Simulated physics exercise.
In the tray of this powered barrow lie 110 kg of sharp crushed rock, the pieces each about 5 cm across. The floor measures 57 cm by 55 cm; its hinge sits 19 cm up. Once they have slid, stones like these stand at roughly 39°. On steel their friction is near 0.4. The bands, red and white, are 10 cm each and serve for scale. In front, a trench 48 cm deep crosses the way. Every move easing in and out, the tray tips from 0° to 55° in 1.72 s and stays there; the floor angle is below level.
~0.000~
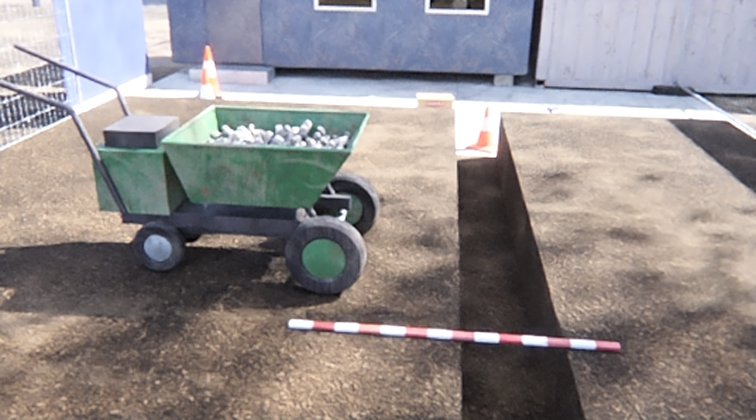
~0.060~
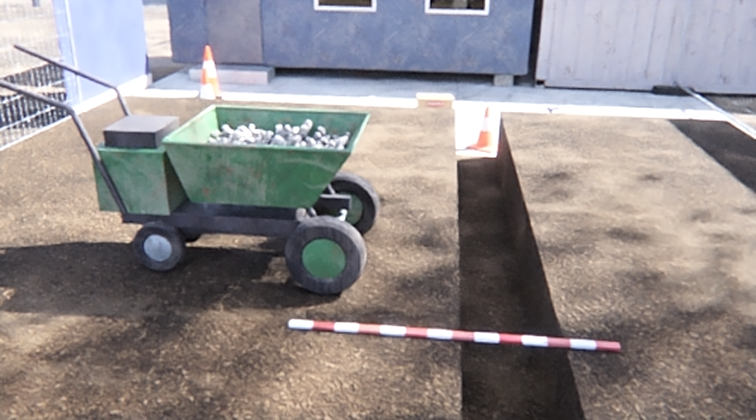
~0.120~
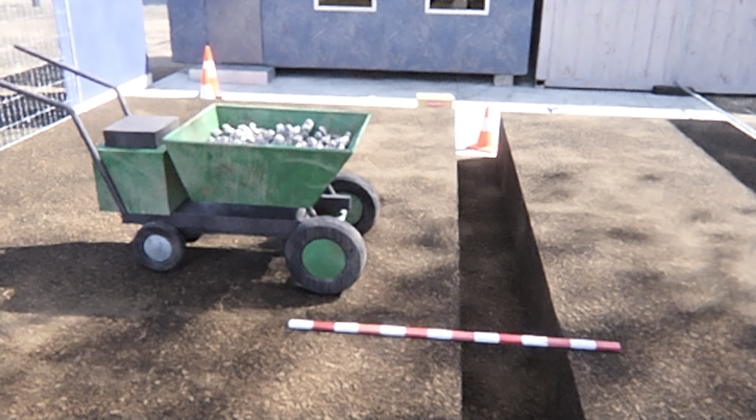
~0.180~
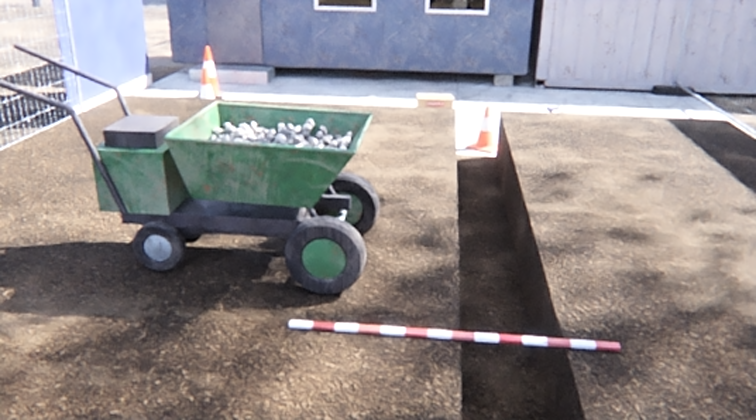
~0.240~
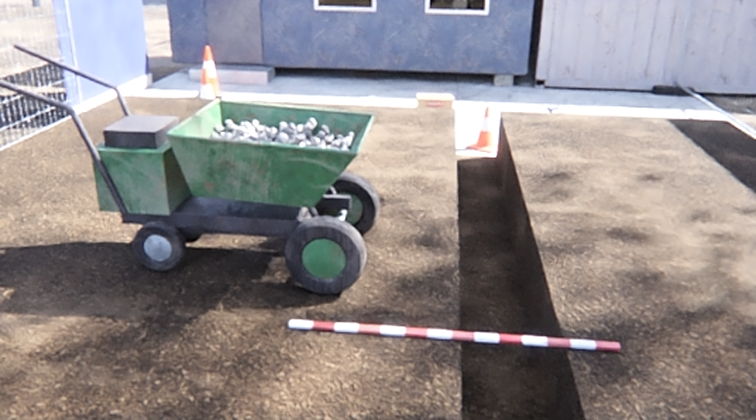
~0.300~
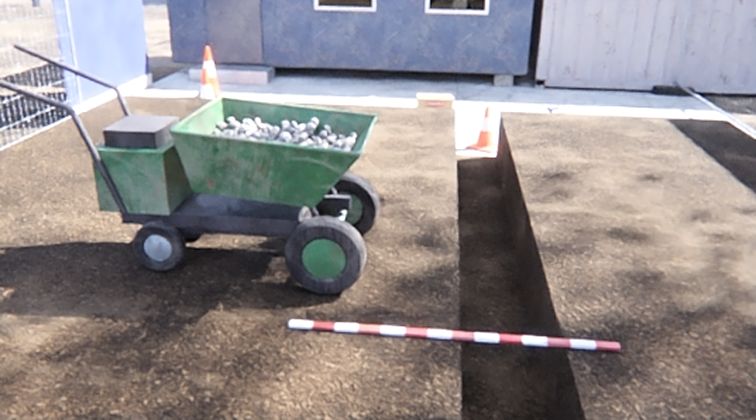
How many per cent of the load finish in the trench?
About 1 per cent.
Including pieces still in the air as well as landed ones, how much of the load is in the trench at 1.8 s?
Roughly 0% by that time.
After 1.3 s the floor is at 46°; 100 % in the tray; the foremost stones are at (403, 191).
After 1.8 s the floor is at 55°; 100 % in the tray; the foremost stones are at (432, 203).
After 2.2 s the floor is at 55°; 99 % in the tray; the foremost stones are at (459, 269).
After 4.1 s the floor is at 55°; 99 % in the tray, 1 % in the trench; the foremost stones are at (479, 327).
